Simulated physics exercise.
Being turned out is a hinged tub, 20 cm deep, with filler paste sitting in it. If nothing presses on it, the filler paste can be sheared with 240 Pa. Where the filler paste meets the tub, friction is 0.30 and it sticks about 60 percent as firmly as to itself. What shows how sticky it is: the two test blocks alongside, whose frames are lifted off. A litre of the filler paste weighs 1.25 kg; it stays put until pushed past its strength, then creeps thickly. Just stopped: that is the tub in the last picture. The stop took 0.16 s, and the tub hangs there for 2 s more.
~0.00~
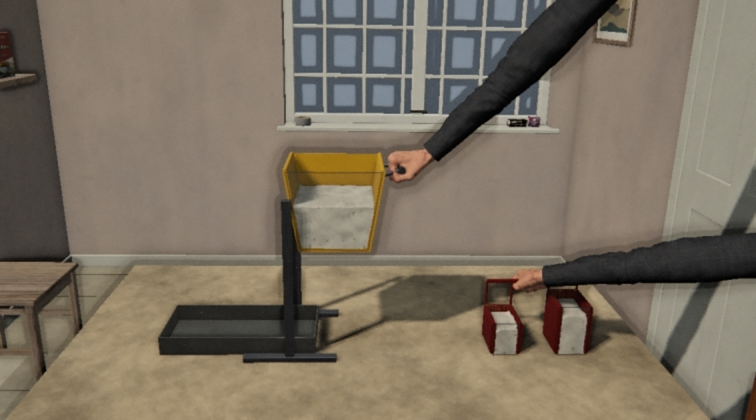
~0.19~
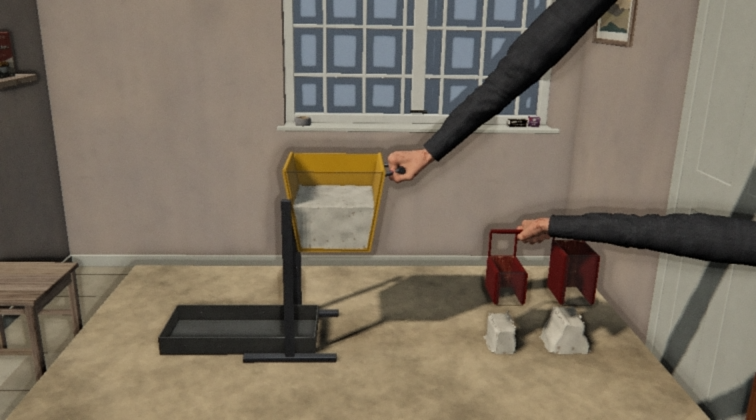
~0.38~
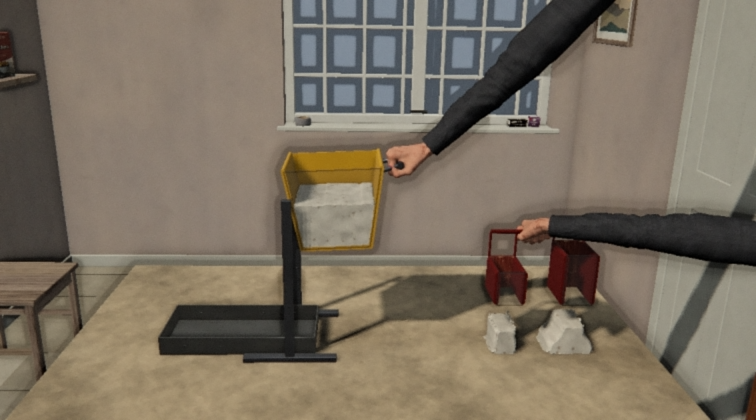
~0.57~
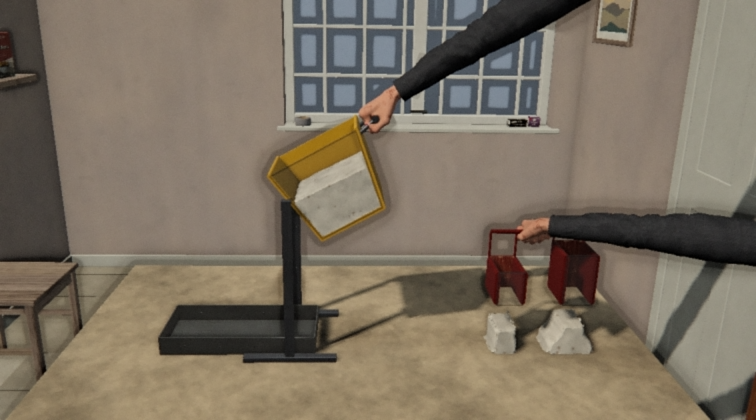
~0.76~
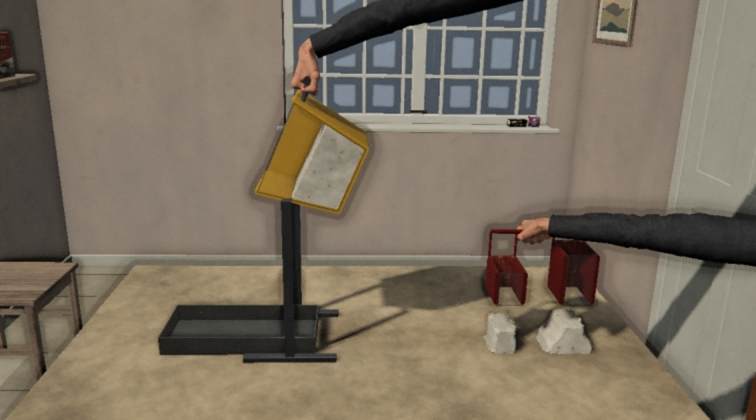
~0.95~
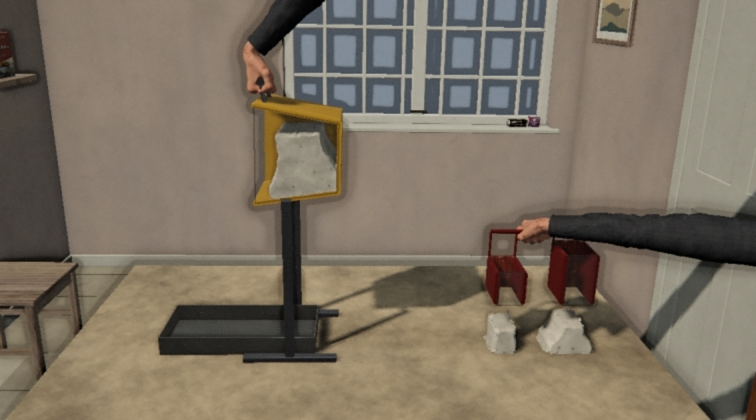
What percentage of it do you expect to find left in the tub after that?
About 46 percent is left in the tub.
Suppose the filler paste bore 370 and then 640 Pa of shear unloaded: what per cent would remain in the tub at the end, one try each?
Result: 60 % for the first case, 100 % for the second.
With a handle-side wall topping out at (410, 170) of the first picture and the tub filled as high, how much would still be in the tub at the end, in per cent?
I'd guess around 35 per cent remains.
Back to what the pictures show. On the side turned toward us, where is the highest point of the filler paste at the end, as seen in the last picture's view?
The highest point is near (312, 174) in the last picture.
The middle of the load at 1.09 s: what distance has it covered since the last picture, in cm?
I'd estimate roughly 7 centimetres.
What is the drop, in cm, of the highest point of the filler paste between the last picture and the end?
Roughly 10 cm.
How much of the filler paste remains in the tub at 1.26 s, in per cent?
The tub holds some 55 % at that moment.
After 1.09 s, the tub is at 89 degrees and holds 83 %.
After 1.26 s, the tub is at 89 degrees and holds 53 %.
After 1.43 s, the tub is at 89 degrees and holds 47 %.
After 1.60 s, the tub is at 89 degrees and holds 46 %.
After 2.95 s, the tub is at 89 degrees and holds 46 %.
